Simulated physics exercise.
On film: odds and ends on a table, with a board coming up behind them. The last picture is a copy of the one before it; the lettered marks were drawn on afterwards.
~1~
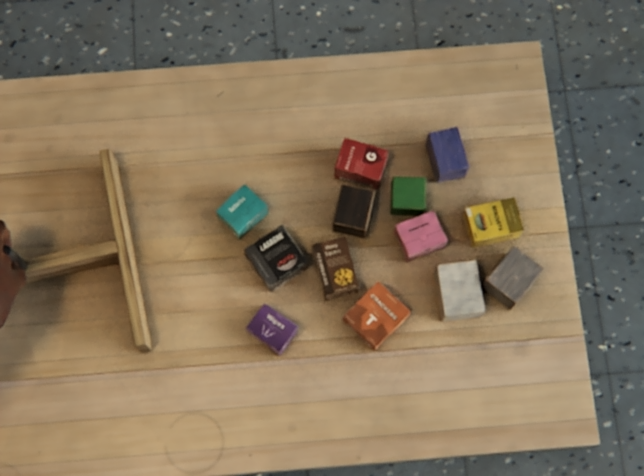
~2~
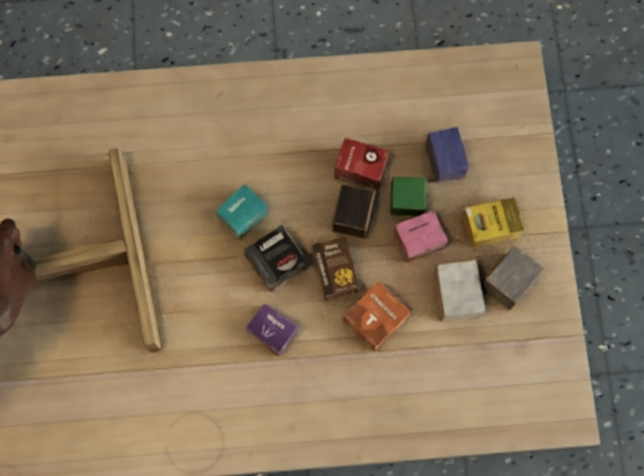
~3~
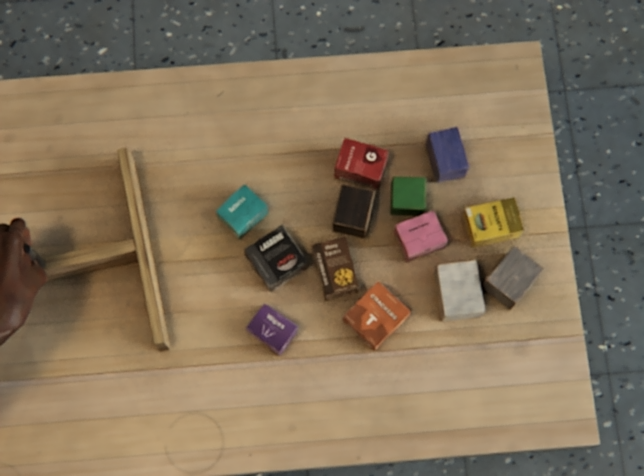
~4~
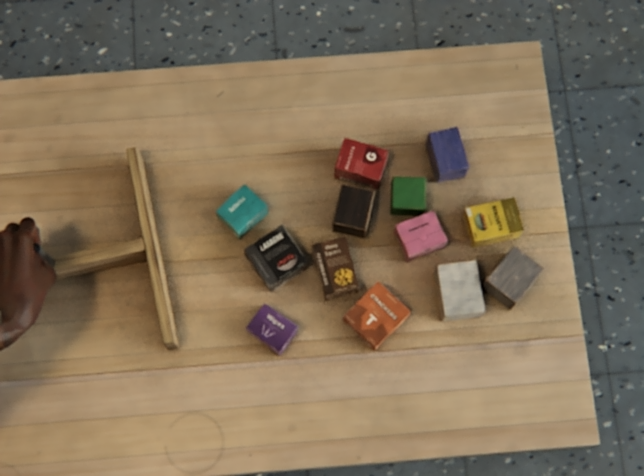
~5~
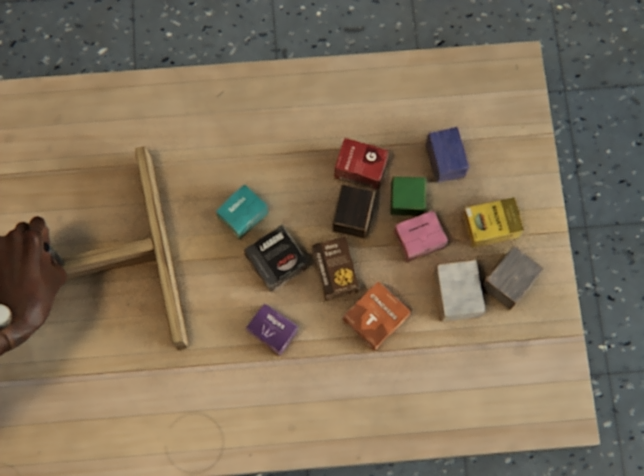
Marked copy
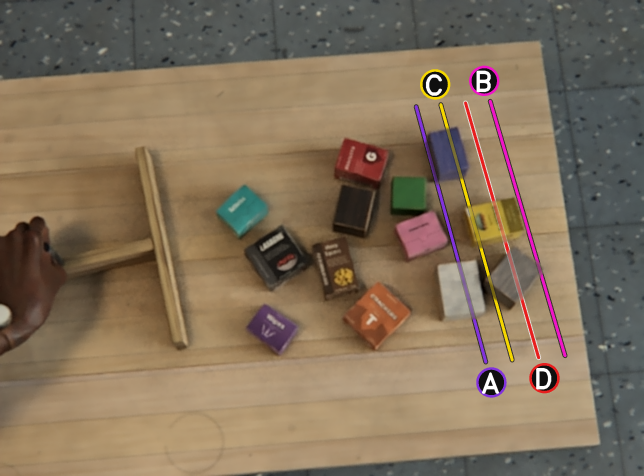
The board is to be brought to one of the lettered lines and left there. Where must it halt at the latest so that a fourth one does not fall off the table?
Stop at A.
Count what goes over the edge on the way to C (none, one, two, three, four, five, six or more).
By then, four.
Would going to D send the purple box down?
No.
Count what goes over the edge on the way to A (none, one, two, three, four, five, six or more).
In all, two.
On the copy, A at (450, 230); B at (526, 224); C at (475, 228); D at (501, 226).
On A. First, board (264, 234); purple box (317, 329); turquoise box (291, 206).
Then, board (369, 226); grey block (542, 273); yellow box (525, 219).
Finally, board (449, 220); grey block over the edge; yellow box over the edge; two fallen.
By contrast, B drops nine; C drops four; D drops seven.
